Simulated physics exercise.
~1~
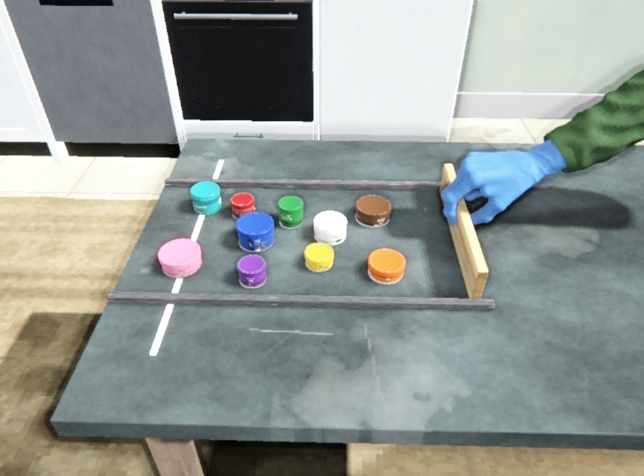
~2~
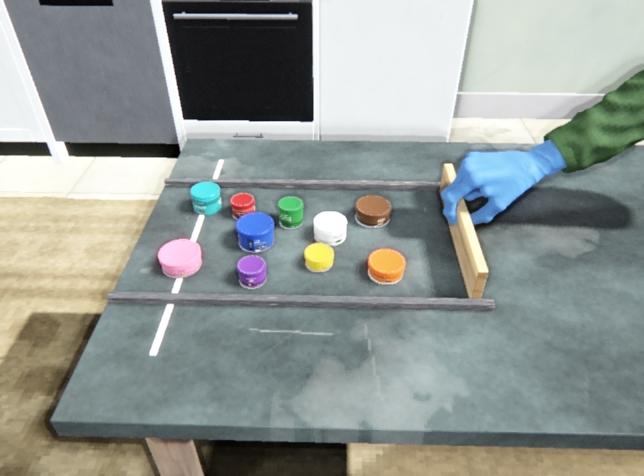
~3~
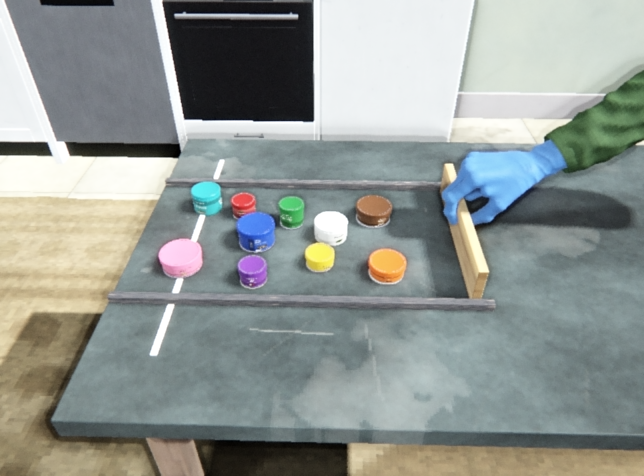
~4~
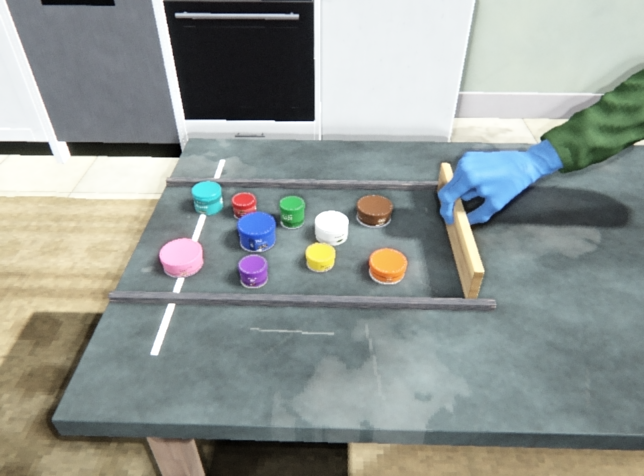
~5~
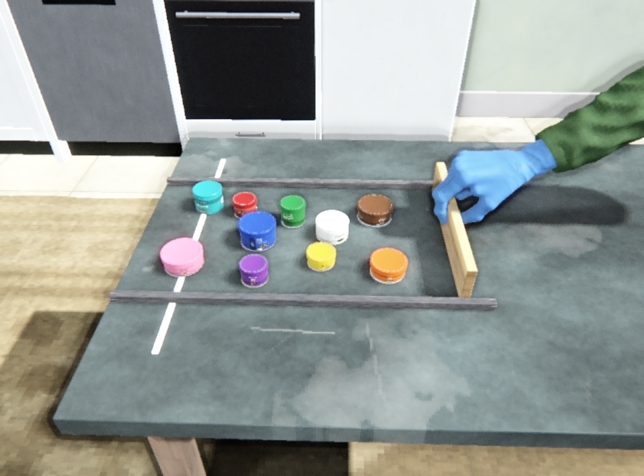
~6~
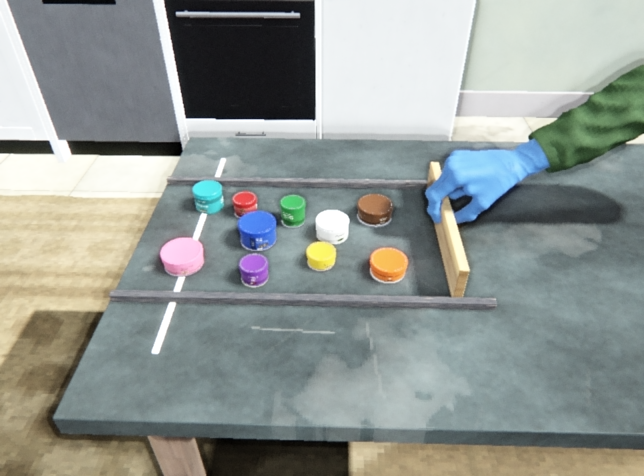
A blue-gloved hand in a green sleeve grips a wooden board at the right of a dark tabletop, seen from above at an angle in a kitchen. Between two dark rails sit a turquoise tub, red, green, blue, white, brown, yellow, orange and purple containers, and a pink tin by a white tape line at left. The hand holds nearly still, then slides the board slightly left, while the containers stay essentially in place.
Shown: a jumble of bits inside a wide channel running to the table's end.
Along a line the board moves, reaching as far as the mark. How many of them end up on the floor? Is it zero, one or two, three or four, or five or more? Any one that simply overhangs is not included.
It is one or two.
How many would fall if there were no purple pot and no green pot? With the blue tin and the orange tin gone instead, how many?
First try 1, second try 1.
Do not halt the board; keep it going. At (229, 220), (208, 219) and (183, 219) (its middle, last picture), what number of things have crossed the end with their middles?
Per position: 0 / 1 / 4.
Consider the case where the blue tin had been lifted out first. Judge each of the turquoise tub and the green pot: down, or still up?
Well, the turquoise tub goes off the edge while the green pot is still there.
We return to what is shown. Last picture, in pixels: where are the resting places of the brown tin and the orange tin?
The one named first is at (188, 203), the next at (166, 265).
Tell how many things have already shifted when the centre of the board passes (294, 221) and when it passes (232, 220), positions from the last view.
At the first place 8, at the second 10.
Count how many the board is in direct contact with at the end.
Tally at the end: 4.
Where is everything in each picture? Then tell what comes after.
Pink tin (181, 259); turquoise tub (206, 199); red tin (243, 207); board (460, 225); tape (195, 236), in the first frame.
Turquoise tub (206, 199); white tub (330, 229), in the second frame.
Red tin (244, 207); brown tin (373, 212), in the third frame.
Pink tin (182, 259); board (457, 225), in the fourth frame.
Turquoise tub (209, 198); purple pot (254, 271), in the fifth frame.
Pink tin (183, 258); turquoise tub (209, 198); red tin (245, 206); board (445, 224); tape (197, 234), in the sixth frame.
A little later, none off yet; pink tin at rest near (183, 258); turquoise tub at rest near (209, 198); red tin at rest near (245, 206).
Next, none off yet; pink tin at rest near (183, 258); turquoise tub moving near (204, 196); red tin shifted about its own width near (229, 200).
When it is over, the number that fall off is one or two; down, turquoise tub.
